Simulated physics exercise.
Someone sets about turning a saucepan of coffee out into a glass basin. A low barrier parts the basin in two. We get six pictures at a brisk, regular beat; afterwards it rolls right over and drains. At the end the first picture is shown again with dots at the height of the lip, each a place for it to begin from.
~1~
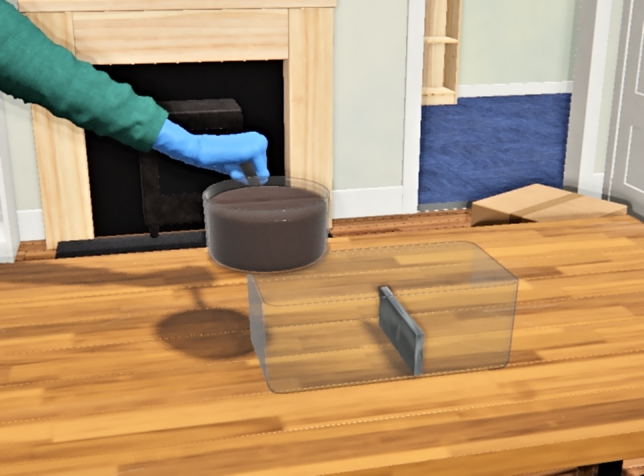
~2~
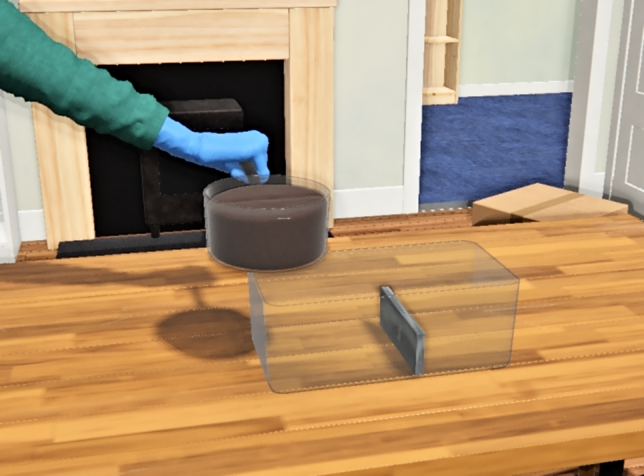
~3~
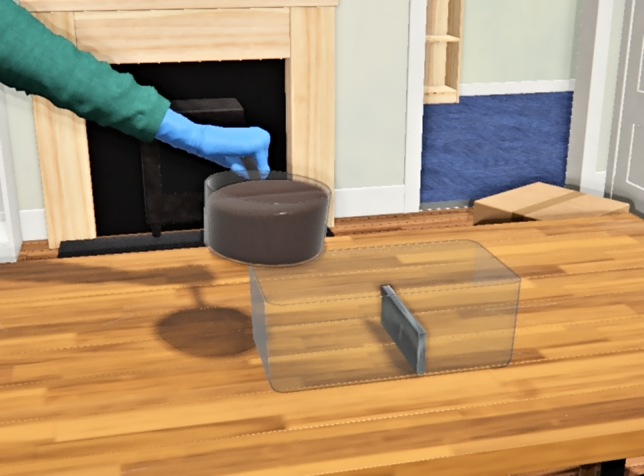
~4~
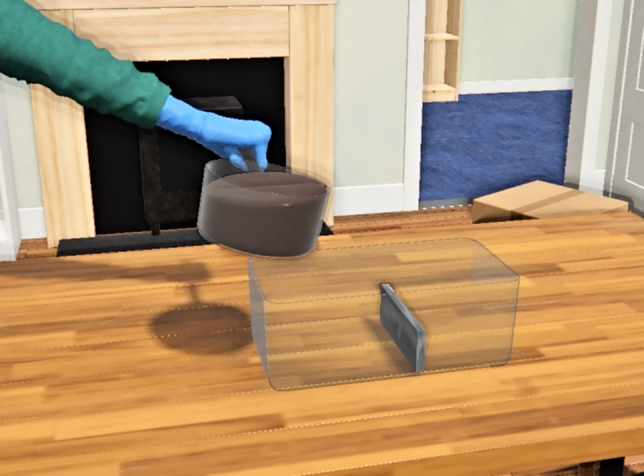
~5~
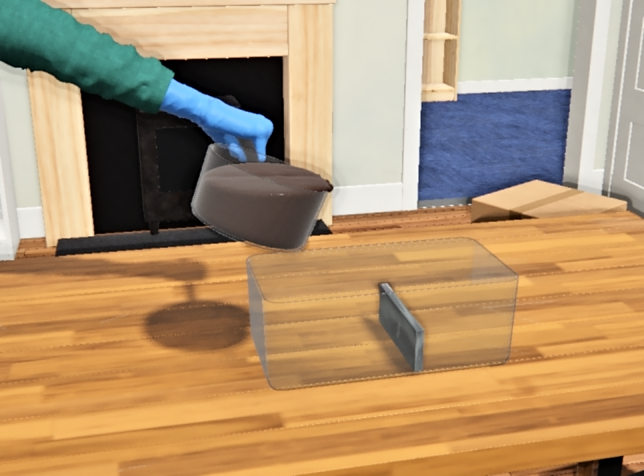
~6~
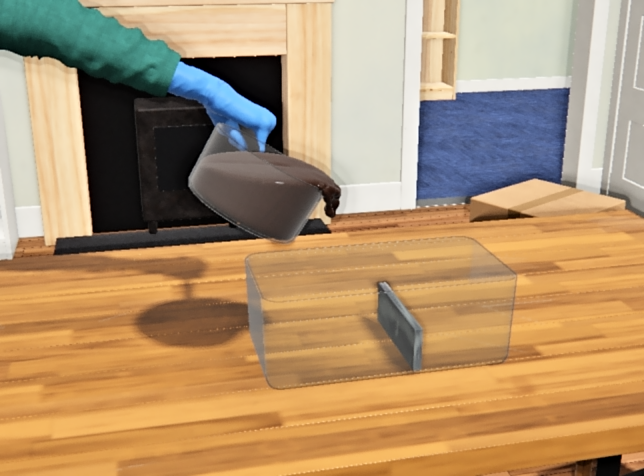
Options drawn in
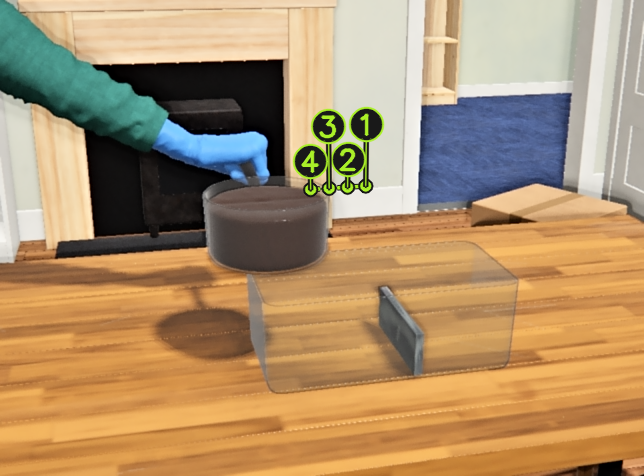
At the start, a blue-gloved hand holds a clear round container of dark brown liquid upright above a wooden table, beside a transparent basin with a low divider. The hand then tilts the container steadily to the right, and the liquid slides over its lip and begins to hang down in a short stream.
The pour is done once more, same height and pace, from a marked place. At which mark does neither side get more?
Best: 4.
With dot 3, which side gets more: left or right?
The right one.
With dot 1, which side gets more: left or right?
The right one.
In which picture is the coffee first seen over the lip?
Picture 5.
In lime, 1 at (365, 186); 2 at (347, 187); 3 at (329, 188); 4 at (310, 189).
If 1 is chosen, about 17 % ends left of the wall and 81 % right of it.
If 2 is chosen, about 10 % ends left of the wall and 89 % right of it.
If 3 is chosen, about 27 % ends left of the wall and 71 % right of it.
If 4 is chosen, about 52 % ends left of the wall and 46 % right of it.
